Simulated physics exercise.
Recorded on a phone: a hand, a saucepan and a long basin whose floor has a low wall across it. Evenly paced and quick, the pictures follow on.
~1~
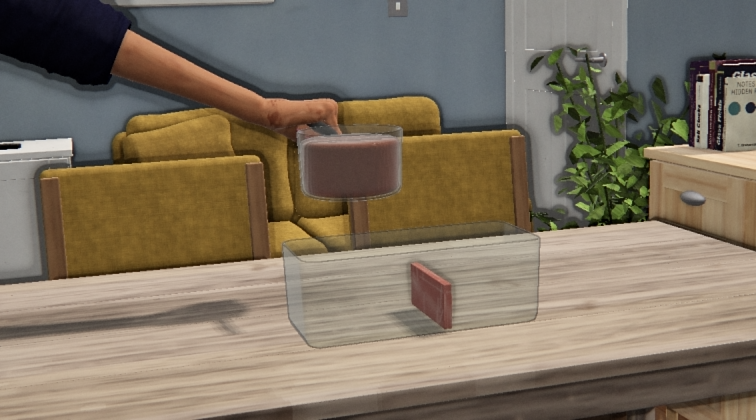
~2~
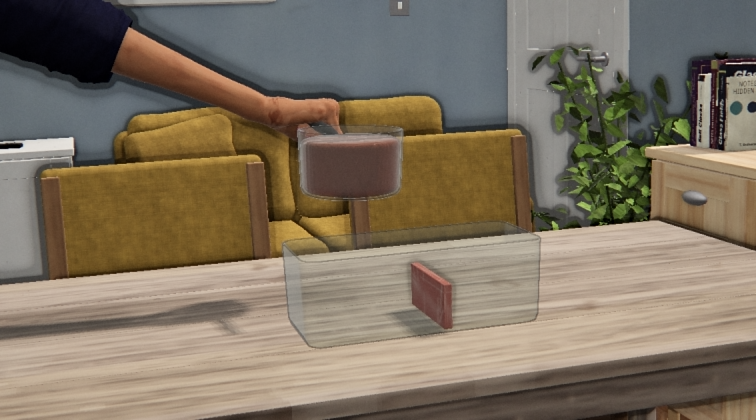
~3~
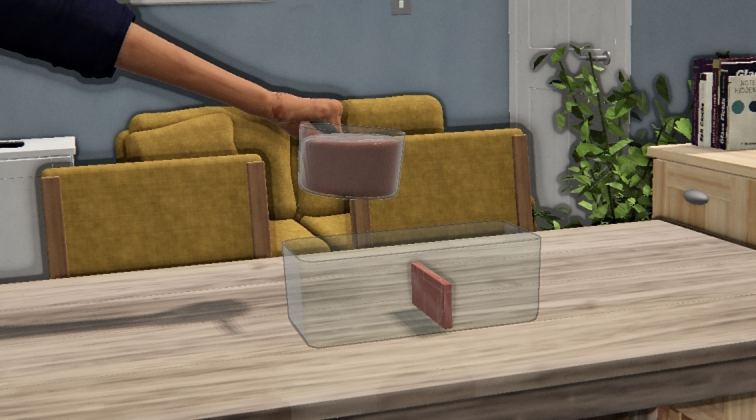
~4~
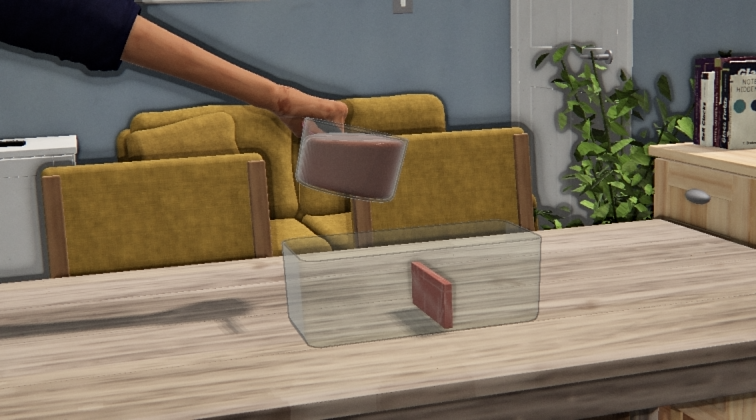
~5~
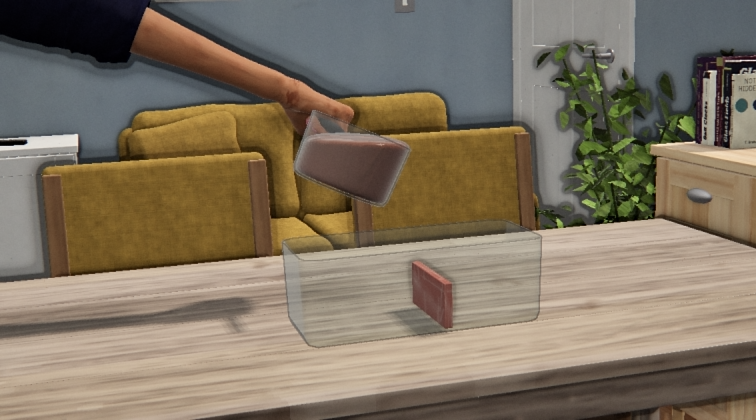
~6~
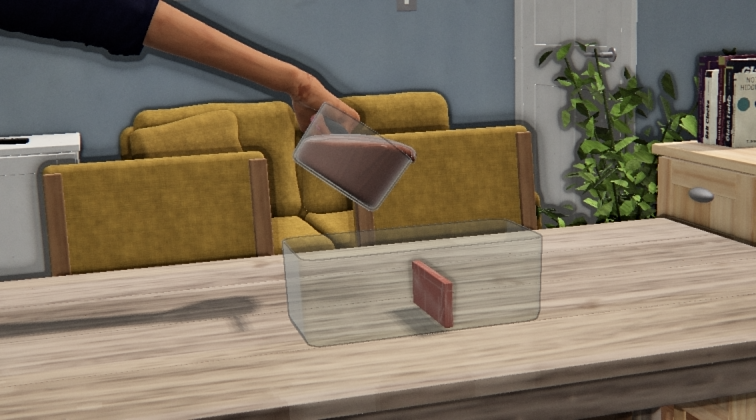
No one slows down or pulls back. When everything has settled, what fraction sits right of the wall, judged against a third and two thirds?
I expect the share right of the wall to be at least a third but at most two thirds.
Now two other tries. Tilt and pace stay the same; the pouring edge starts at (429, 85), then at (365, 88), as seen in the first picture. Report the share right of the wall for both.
85 %, 15 %.
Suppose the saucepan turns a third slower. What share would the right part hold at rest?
60 per cent or thereabouts.
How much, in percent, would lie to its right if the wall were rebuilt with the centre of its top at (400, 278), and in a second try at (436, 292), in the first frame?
90 % then 35 %, approximately.
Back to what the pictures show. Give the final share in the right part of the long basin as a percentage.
Roughly 45 %.
A moment on, the saucepan is tipped right over and 28 per cent is still to pour, 7 is left of the wall and 33 right of it.
Next, the saucepan is tipped right over and 5 per cent is still to pour, 40 is left of the wall and 42 right of it.
Then the saucepan is tipped right over and 1 per cent is still to pour, 50 is left of the wall and 44 right of it.
Later the saucepan is tipped right over and 0 per cent is still to pour, 53 is left of the wall and 45 right of it.
In the end 53 per cent lies left of the wall, 45 right of it and 2 outside.
